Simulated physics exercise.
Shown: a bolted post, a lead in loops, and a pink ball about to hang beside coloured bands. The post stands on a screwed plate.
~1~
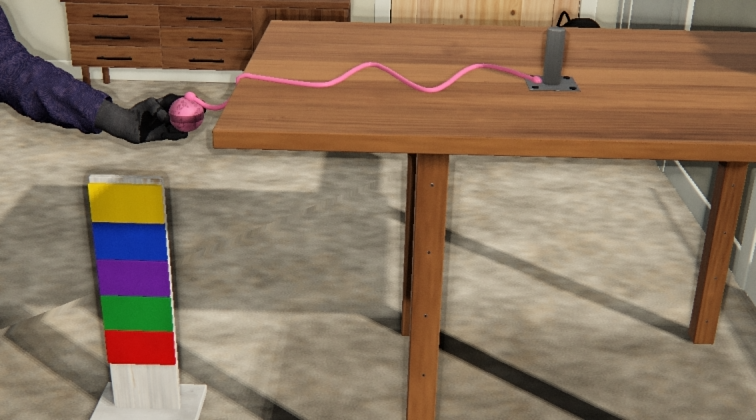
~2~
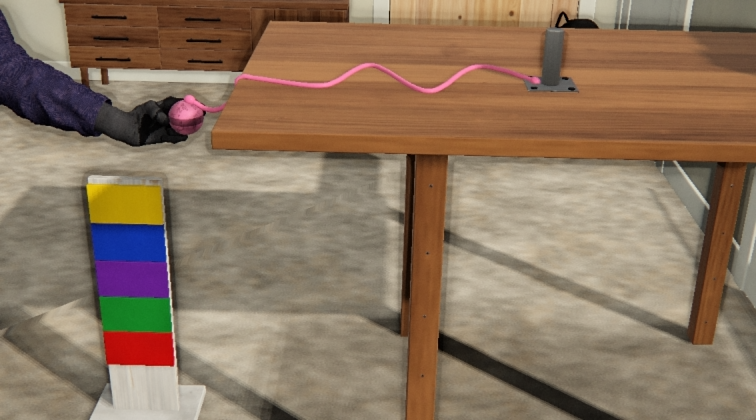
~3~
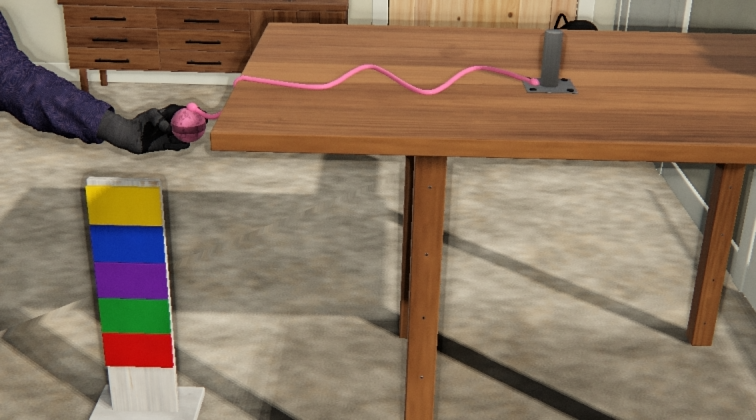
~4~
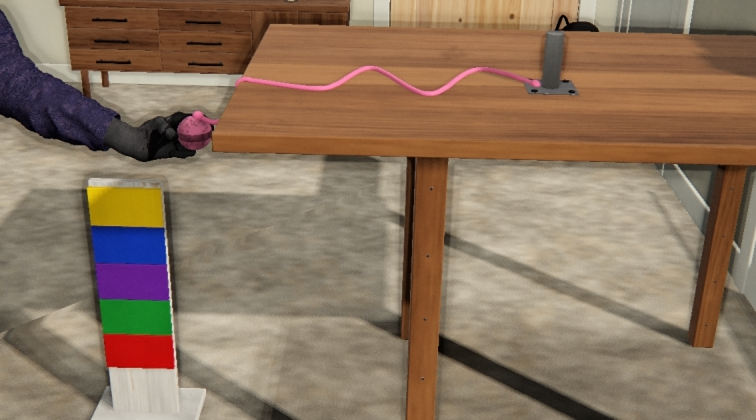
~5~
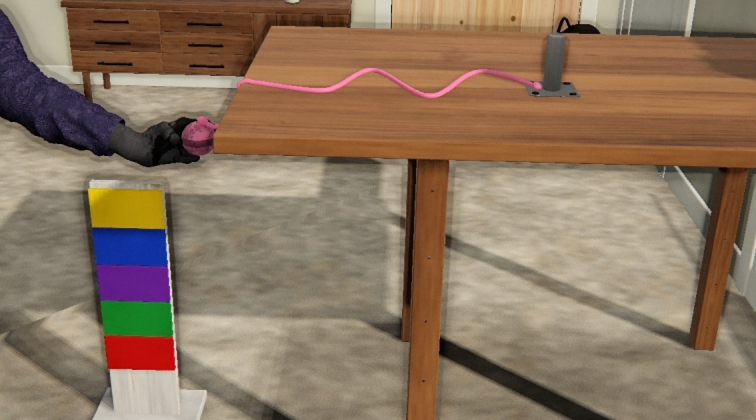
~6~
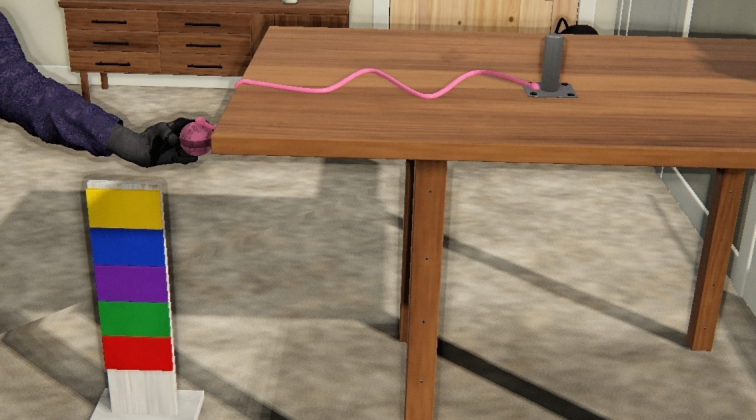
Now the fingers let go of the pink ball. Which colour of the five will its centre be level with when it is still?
Its centre will be level with green.
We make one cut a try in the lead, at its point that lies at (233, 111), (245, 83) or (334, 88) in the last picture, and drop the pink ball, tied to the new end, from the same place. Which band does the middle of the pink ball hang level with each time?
Purple; blue; none, it hangs higher.
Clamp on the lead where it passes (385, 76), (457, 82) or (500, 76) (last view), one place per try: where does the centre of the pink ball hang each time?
Going try by try, I'd put it close to (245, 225), then (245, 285), and finally (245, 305).
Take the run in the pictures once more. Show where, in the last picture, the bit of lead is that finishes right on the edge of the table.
At (369, 71).
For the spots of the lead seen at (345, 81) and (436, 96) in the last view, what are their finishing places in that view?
The first lands at (240, 132), while the second lands at (356, 84).
Early on, ball near (217, 286); level with purple.
Midway, ball near (272, 324); level with green.
Near the end, ball near (234, 325); level with green.
Finally, ball near (251, 327); level with green. The green one.
